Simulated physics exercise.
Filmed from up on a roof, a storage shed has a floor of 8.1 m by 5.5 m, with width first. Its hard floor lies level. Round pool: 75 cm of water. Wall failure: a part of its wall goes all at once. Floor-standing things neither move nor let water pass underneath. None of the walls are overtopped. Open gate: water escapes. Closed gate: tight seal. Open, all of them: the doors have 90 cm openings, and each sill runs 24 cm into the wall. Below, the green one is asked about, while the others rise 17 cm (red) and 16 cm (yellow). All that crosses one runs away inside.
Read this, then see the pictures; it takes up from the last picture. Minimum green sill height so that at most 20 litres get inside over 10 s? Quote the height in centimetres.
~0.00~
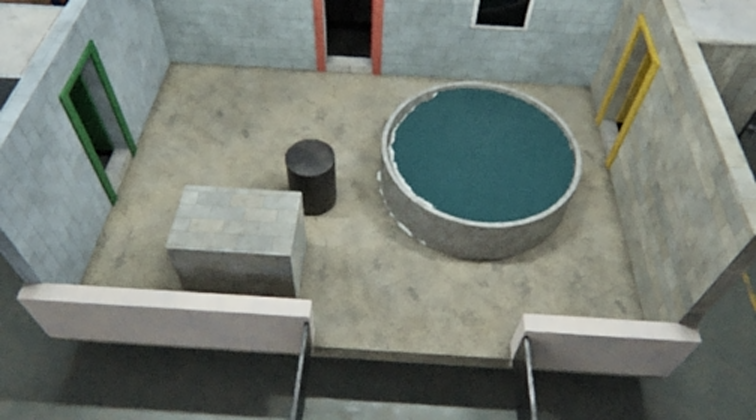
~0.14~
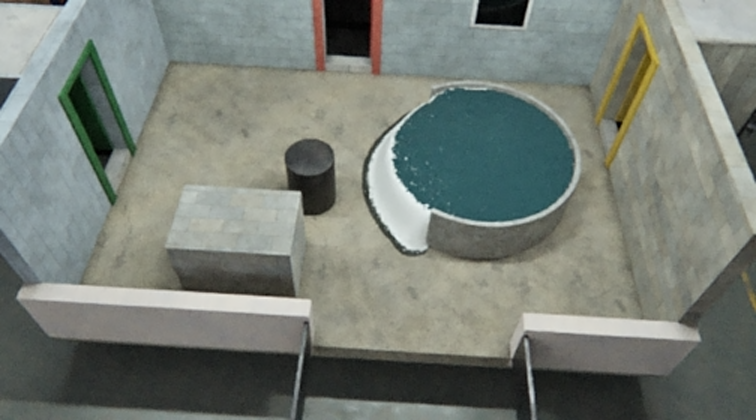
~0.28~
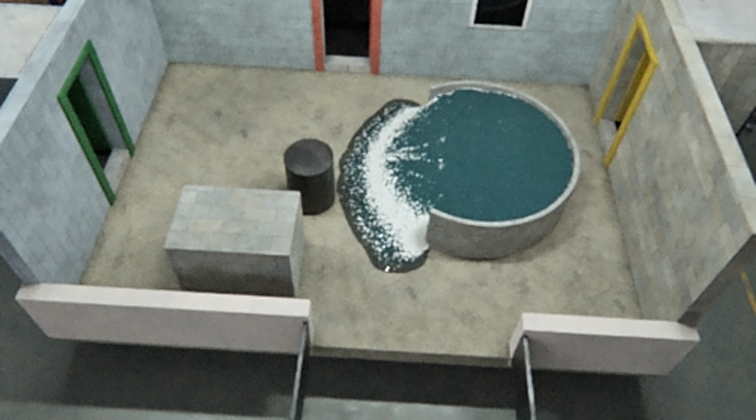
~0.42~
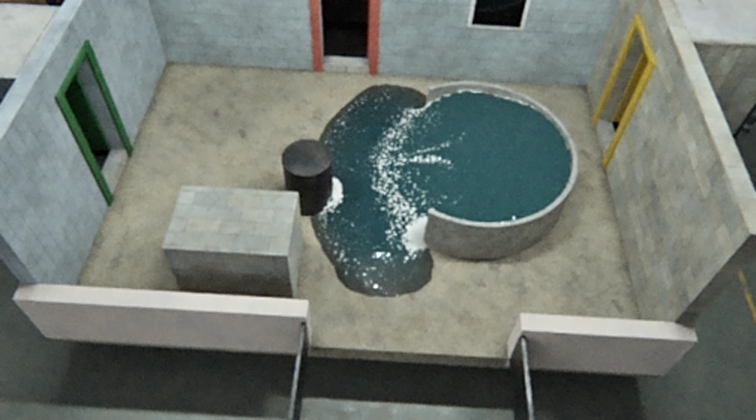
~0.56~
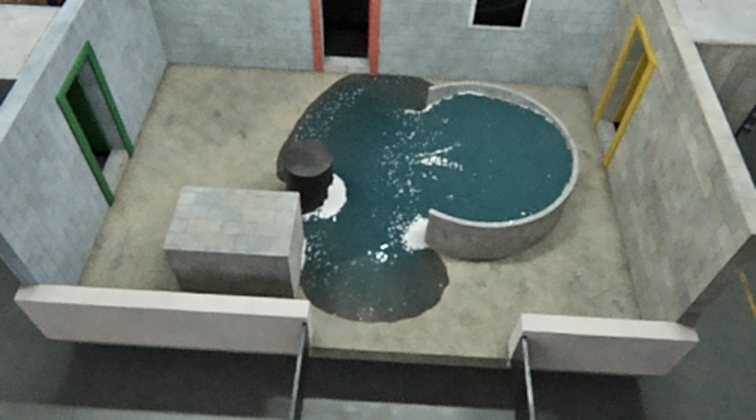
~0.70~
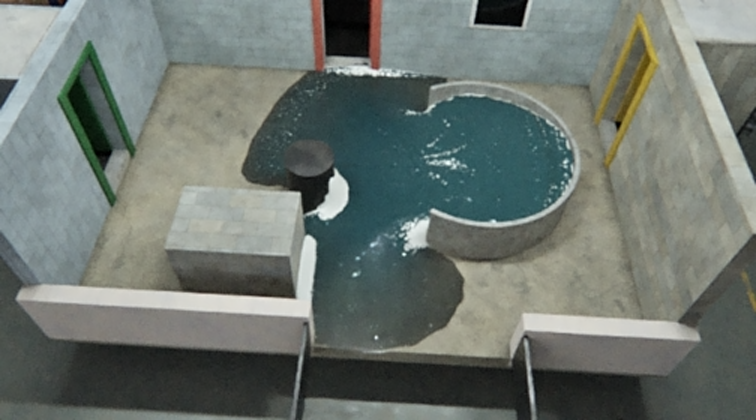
Close to 25 cm.
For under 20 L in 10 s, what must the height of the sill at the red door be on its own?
For red: Close to 18 cm.
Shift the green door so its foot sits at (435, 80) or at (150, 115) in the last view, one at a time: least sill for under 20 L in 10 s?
Around 7.0 and 32 cm respectively.
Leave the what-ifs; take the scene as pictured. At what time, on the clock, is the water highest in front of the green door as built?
Around 2.4 seconds.
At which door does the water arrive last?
Last: Yellow.
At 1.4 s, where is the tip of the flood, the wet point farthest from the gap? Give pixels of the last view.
Lab note: Front tip approx. at (169, 65).
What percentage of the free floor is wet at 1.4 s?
Around 60 per cent of the floor.
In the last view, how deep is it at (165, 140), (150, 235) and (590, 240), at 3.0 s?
Close to 35, 2 and 0 cm deep.
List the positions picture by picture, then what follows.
The first picture shows still water, 75 cm deep, in the round pool at (480, 151); the green door at (104, 133) is dry.
In the second picture, water pours out at (385, 164) and has run 0.4 m, to a hidden place; about 9 cm deep outside, 75 cm at the back.
In the third picture, the gap is at (384, 167), the front 0.8 m out at (394, 103); the back of the round pool holds 75 cm.
In the fourth picture, the gap is at (382, 169), the front 1.3 m out at (350, 283); the back of the round pool holds 75 cm.
In the fifth picture, the gap is at (383, 171), the front 1.8 m out at a hidden place; the back of the round pool holds 75 cm.
In the sixth picture, the gap is at (384, 171), the front 2.4 m out at (315, 71); the back of the round pool holds 69 cm; 2.0 m in a straight line remain to the green door at (103, 134).
After 1.4 s water covers 60 % of the floor, deepest (48 cm) near (341, 199); it has not reached the green door.
After 3.0 s water covers 70 % of the floor, deepest (47 cm) near (176, 72); 28 cm at the green door, 31 litres in over its 17 cm sill.
After 10.0 s water covers 100 % of the floor, deepest (17 cm) near (298, 78); 12 cm at the green door, 111 litres in over its 17 cm sill.
At the green door as built, the water arrived by 1.5 s and peaked near 31 cm at 2.4 s.
With a sill of 21 cm, 55 litres would have come in within the 10 s; with 28.5 cm, 7 litres. So under 20 litres takes about 25 cm.
